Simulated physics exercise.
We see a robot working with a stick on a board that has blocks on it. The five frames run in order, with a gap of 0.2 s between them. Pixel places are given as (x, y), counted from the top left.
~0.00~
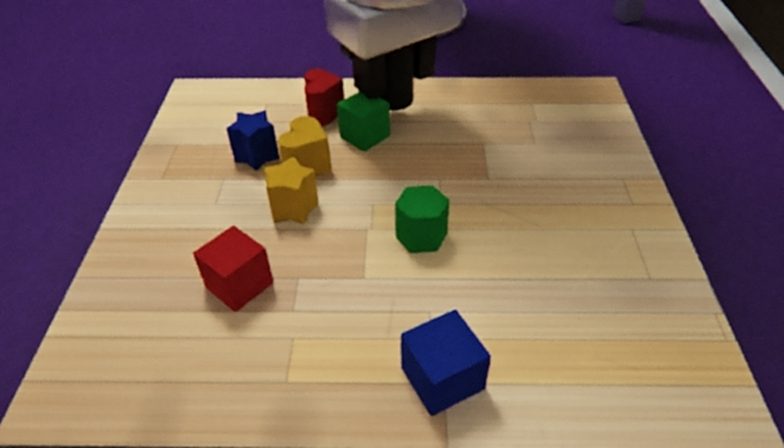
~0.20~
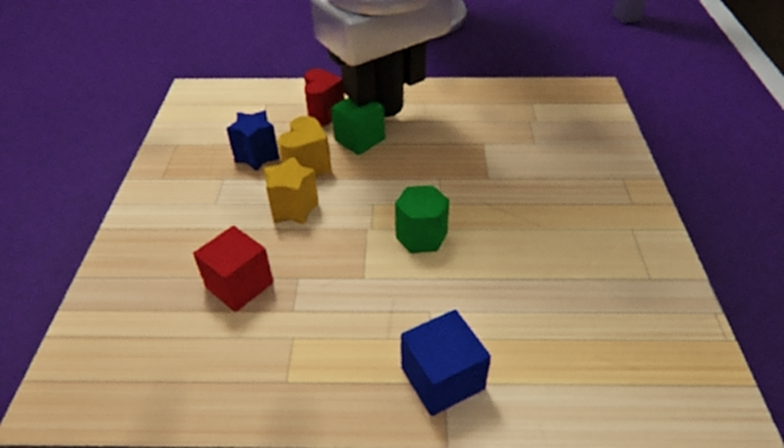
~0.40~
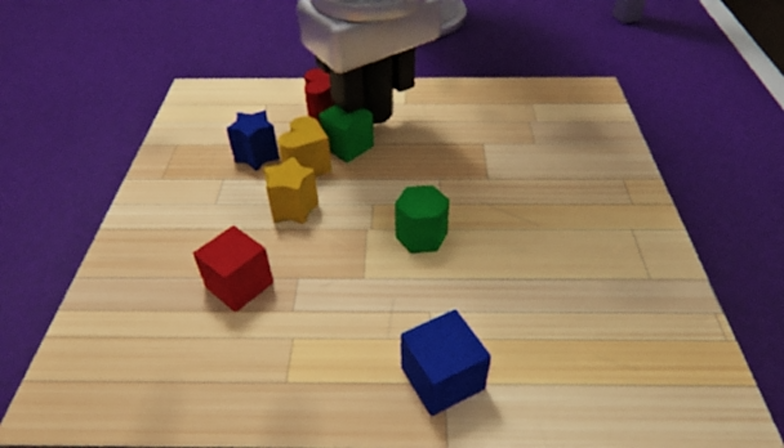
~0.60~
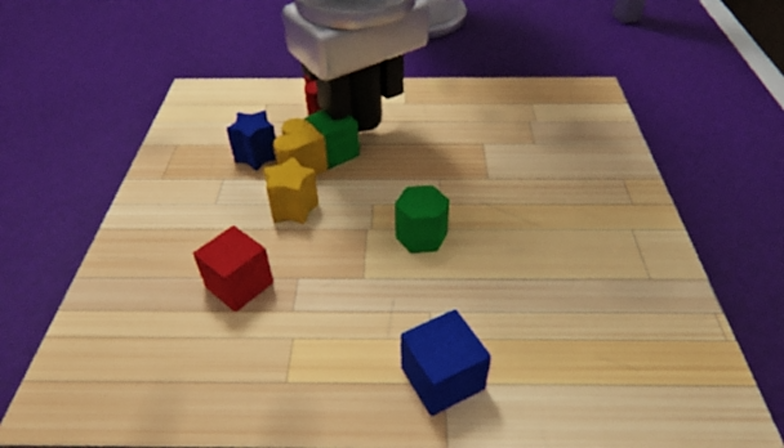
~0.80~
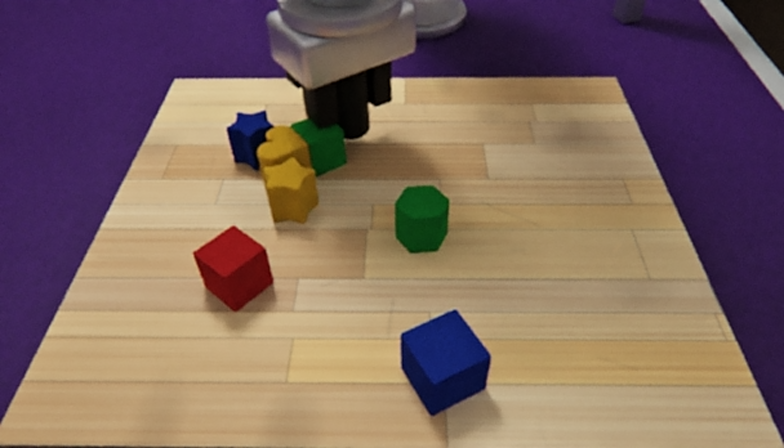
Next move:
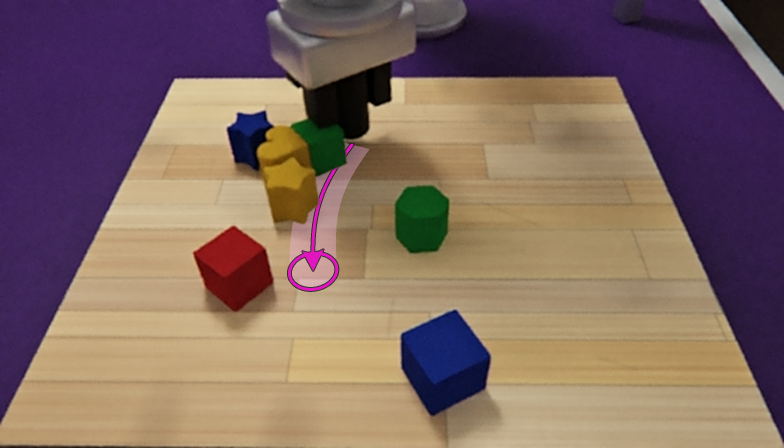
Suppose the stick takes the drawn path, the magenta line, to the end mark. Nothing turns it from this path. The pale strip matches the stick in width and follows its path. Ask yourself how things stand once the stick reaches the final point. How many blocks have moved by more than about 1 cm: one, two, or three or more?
It's going to be three or more.
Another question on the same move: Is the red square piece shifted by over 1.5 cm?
Final answer: No.
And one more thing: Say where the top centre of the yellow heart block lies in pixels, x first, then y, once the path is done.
The middle of its upper face should be somewhere near (232, 156).
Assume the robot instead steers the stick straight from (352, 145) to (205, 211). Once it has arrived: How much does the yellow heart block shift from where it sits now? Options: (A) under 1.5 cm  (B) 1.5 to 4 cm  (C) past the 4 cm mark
C (past the 4 cm mark)
The drawn path runs from (352, 145) by way of (329, 180) and (315, 222) to (313, 271).
The first path, step by step. One third of the way, stick at (327, 165); yellow heart block at (239, 156), turned 25° clockwise; yellow star at (283, 180), turned 15° anticlockwise; green square piece at (282, 150), turned 25° clockwise.
Two thirds of the way, stick at (313, 206); yellow heart block at (232, 156), turned 35° clockwise; yellow star at (265, 197), turned 25° clockwise; green square piece at (275, 154), turned 35° clockwise.
At the end, stick at (311, 255); red square piece not moved; yellow heart block at (232, 156), turned 35° clockwise; yellow star at (263, 203), turned 55° clockwise; green square piece at (275, 154), turned 35° clockwise.
